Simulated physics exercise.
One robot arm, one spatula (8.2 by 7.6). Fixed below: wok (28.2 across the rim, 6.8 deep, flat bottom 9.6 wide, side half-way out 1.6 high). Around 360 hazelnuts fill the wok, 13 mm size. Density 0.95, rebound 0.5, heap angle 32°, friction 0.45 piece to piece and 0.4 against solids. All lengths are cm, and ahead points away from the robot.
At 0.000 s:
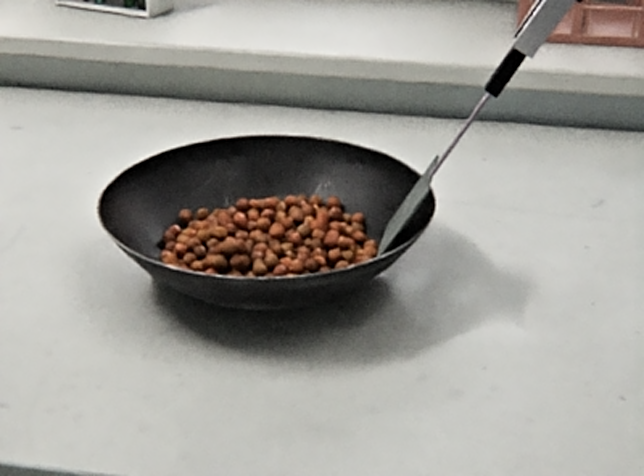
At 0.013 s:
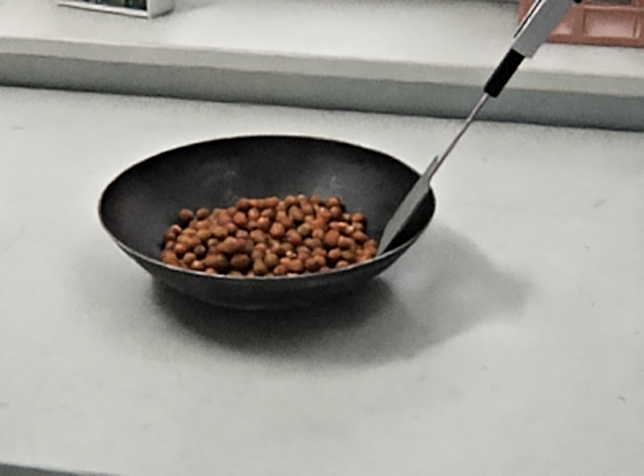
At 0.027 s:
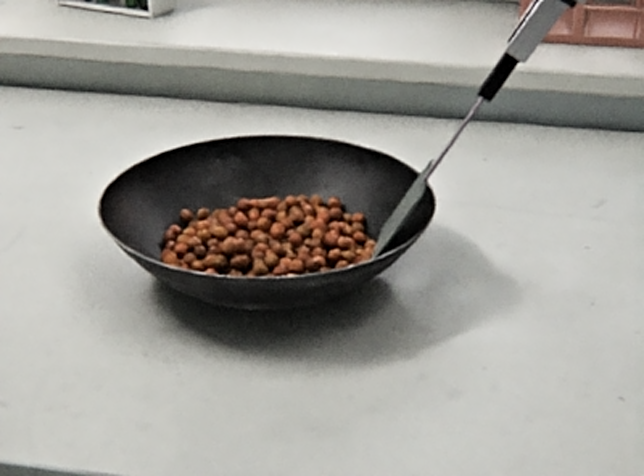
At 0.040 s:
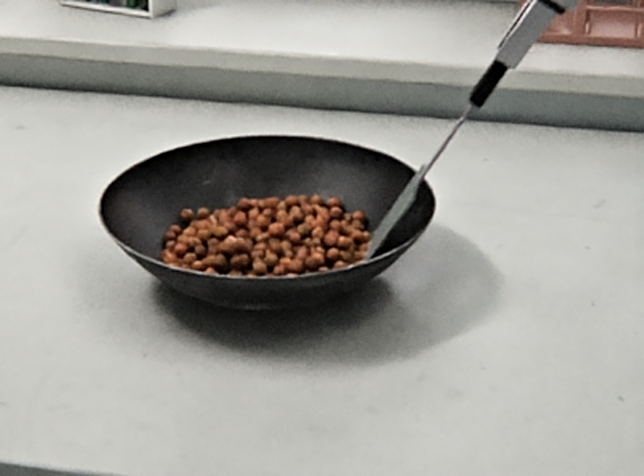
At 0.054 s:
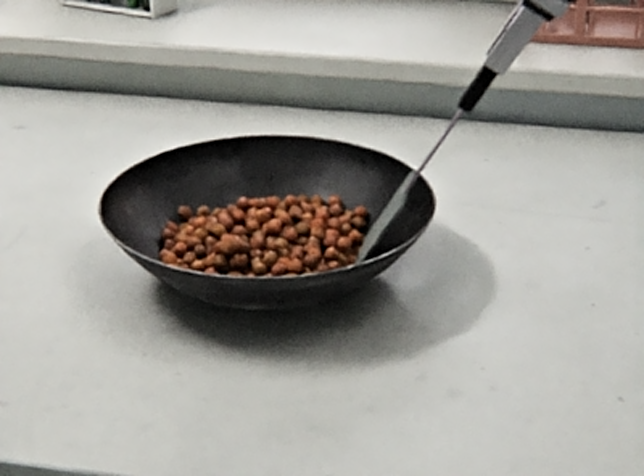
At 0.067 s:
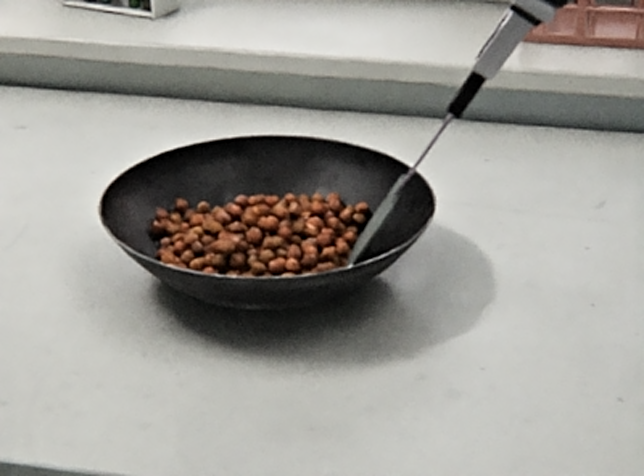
Spatula on a robot arm sliding left inside a dark wok, nudging a heap of brown hazelnuts slightly leftward.
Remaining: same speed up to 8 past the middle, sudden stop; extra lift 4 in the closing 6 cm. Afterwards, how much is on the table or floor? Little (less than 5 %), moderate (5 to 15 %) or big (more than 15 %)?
A moderate share, 5 to 15 %, ends on the table or floor.
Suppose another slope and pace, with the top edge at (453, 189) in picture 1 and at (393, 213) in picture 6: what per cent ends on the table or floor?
About 25 per cent.
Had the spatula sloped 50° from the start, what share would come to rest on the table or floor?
It would be near 10 per cent.
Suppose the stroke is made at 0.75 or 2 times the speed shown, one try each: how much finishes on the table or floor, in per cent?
About 5 and 30 per cent.
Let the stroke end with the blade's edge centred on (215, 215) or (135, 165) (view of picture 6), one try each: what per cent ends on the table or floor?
About 0 and 30 per cent.
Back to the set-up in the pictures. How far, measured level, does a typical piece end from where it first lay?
Roughly 4 cm.
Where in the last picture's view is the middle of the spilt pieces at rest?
Near (38, 237).
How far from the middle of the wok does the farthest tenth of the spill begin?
Some 35 cm.
After 0.16 s, sloping 60°, highest piece 8 above the table; 363 in the wok.
After 0.25 s, sloping 60°, highest piece 8 above the table; 361 in the wok, 2 on the blade or in flight.
After 0.49 s, sloping 60°, highest piece 8 above the table; 330 in the wok, 25 on the table or floor, 8 on the blade or in flight.
After 1.54 s, sloping 60°, highest piece 6 above the table; 329 in the wok, 34 on the table or floor.
At rest, 329 in the wok, 34 on the table or floor. That is 9 % on the table or floor.
